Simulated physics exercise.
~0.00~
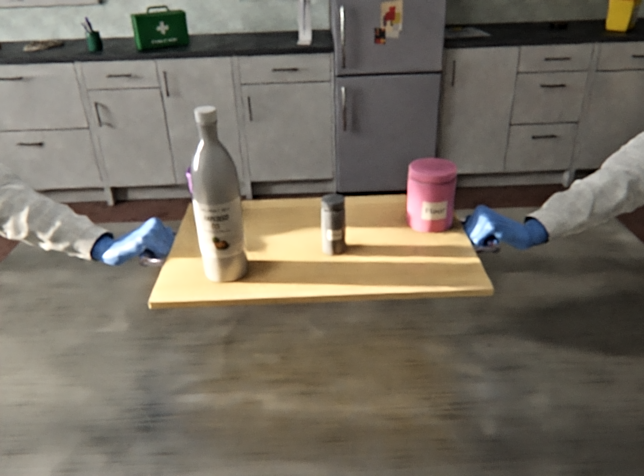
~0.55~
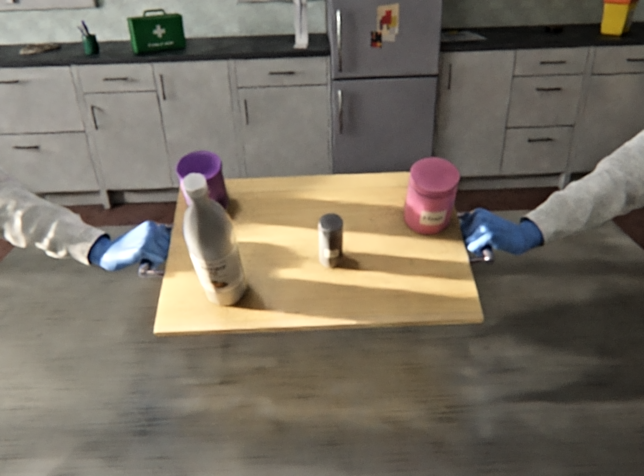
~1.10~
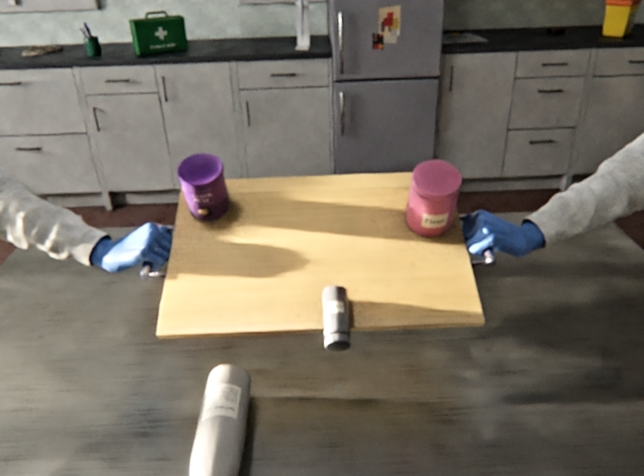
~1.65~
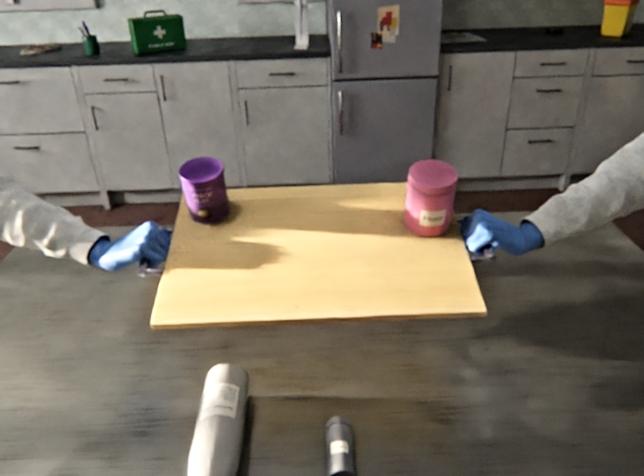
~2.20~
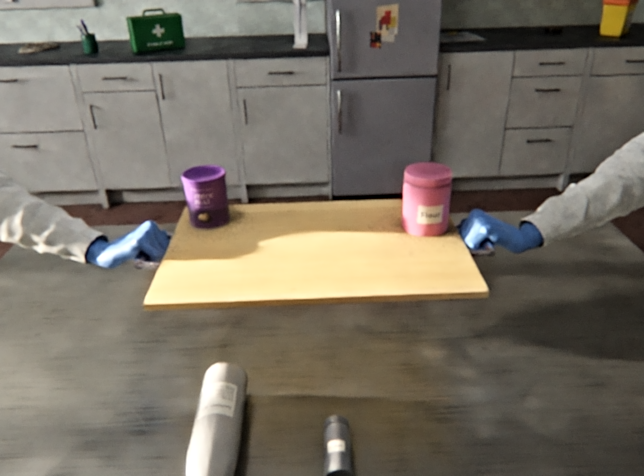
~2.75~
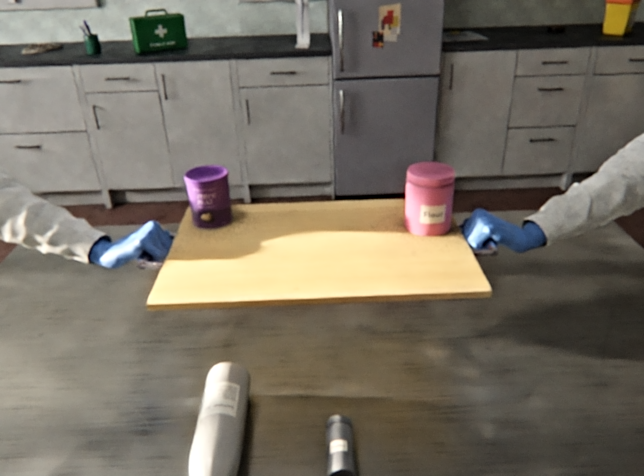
In a kitchen, two gloved hands tipped a rimless wooden tray towards the near side, and a white bottle, then a small grey shaker, went off the front edge; the tray came back level with the purple tin and pink jar still standing on it.
